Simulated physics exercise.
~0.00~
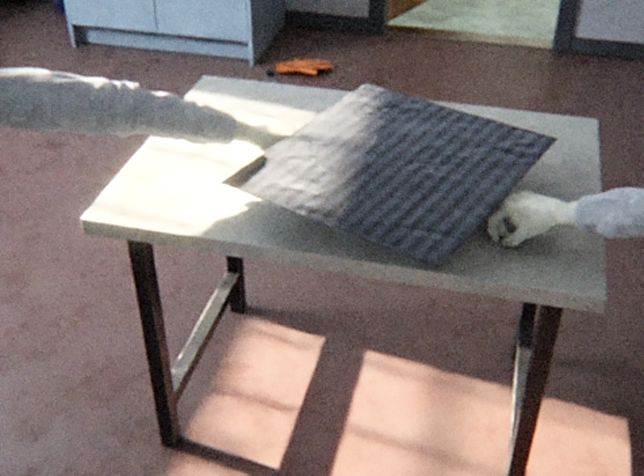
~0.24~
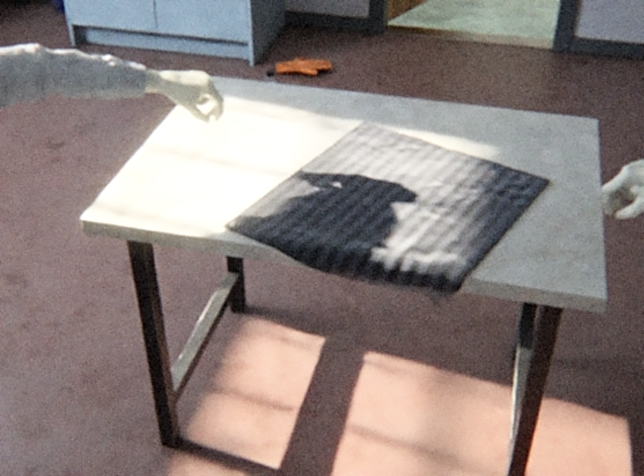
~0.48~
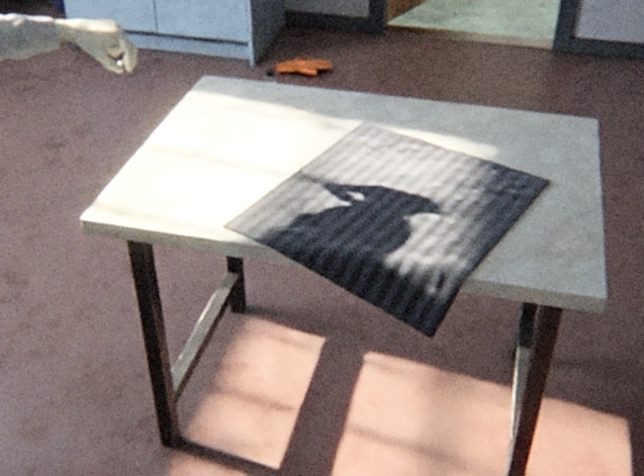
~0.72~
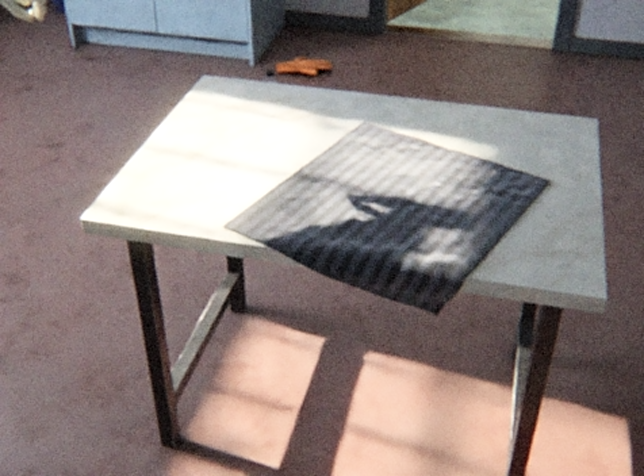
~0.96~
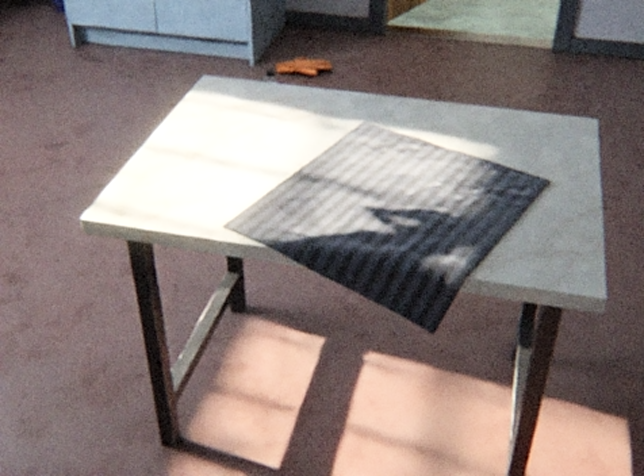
At the start, two pale-gloved hands, one reaching in from the left and one from the right, hold a dark, ribbed square scarf nearly flat over a light-topped table in a sunlit room. The hands let go and draw apart, and the scarf drops onto the tabletop, with one corner over the front edge. The right hand leaves view, then the left arm withdraws too. The overhanging corner shifts slightly down and up while shadows change across the cloth. The scarf ends up still on the table, most of it resting on top.
